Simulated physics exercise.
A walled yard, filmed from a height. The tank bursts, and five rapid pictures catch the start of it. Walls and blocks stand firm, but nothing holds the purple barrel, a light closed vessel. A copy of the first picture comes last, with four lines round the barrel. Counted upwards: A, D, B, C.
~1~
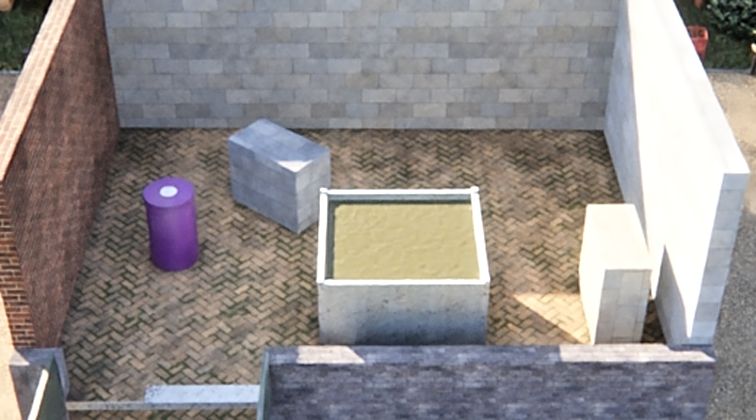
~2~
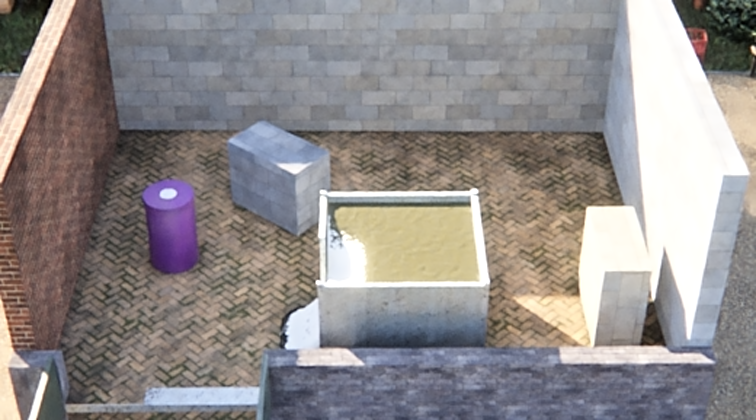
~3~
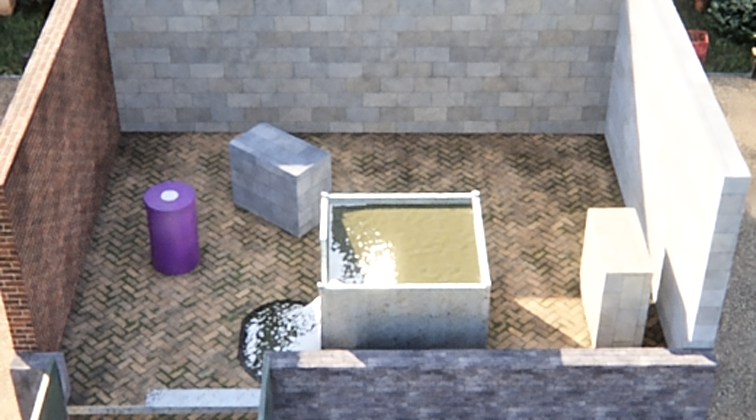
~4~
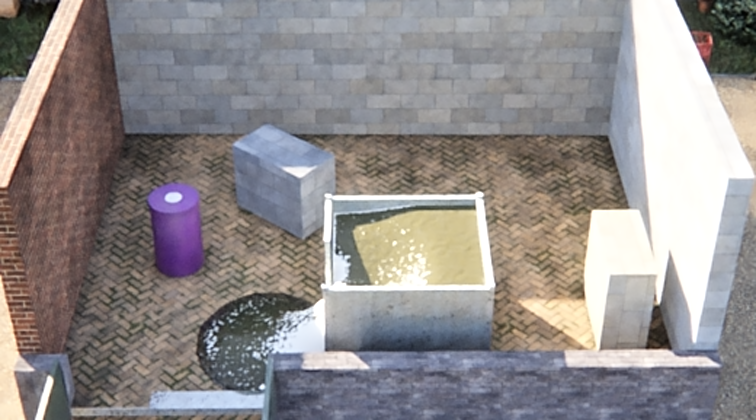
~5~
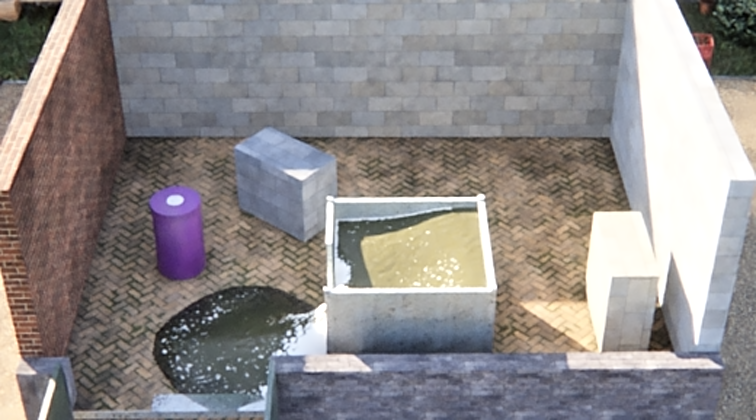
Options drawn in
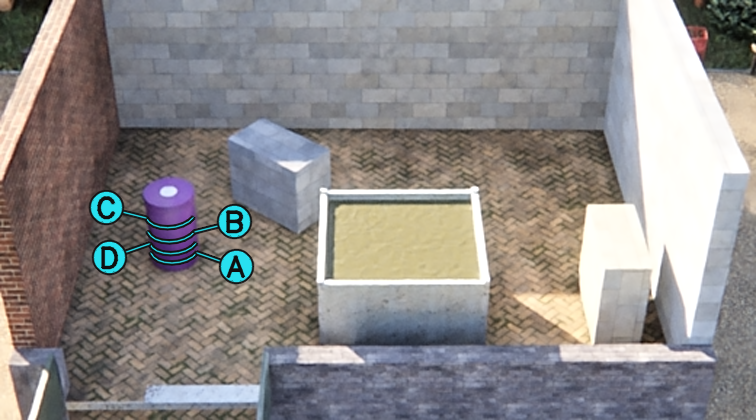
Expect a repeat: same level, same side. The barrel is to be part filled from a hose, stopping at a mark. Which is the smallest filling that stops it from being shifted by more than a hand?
Choose D.
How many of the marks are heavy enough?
Three of the four.
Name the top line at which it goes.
A it is.
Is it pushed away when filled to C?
No, not at all.
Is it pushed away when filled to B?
No.
In cyan, A at (171, 263); B at (169, 241); C at (167, 227); D at (170, 253); from the bottom up A, D, B, C.
Choosing A, it is pushed about its own width away.
Choosing B, it does not move.
Choosing C, it does not move.
Choosing D, it does not move.
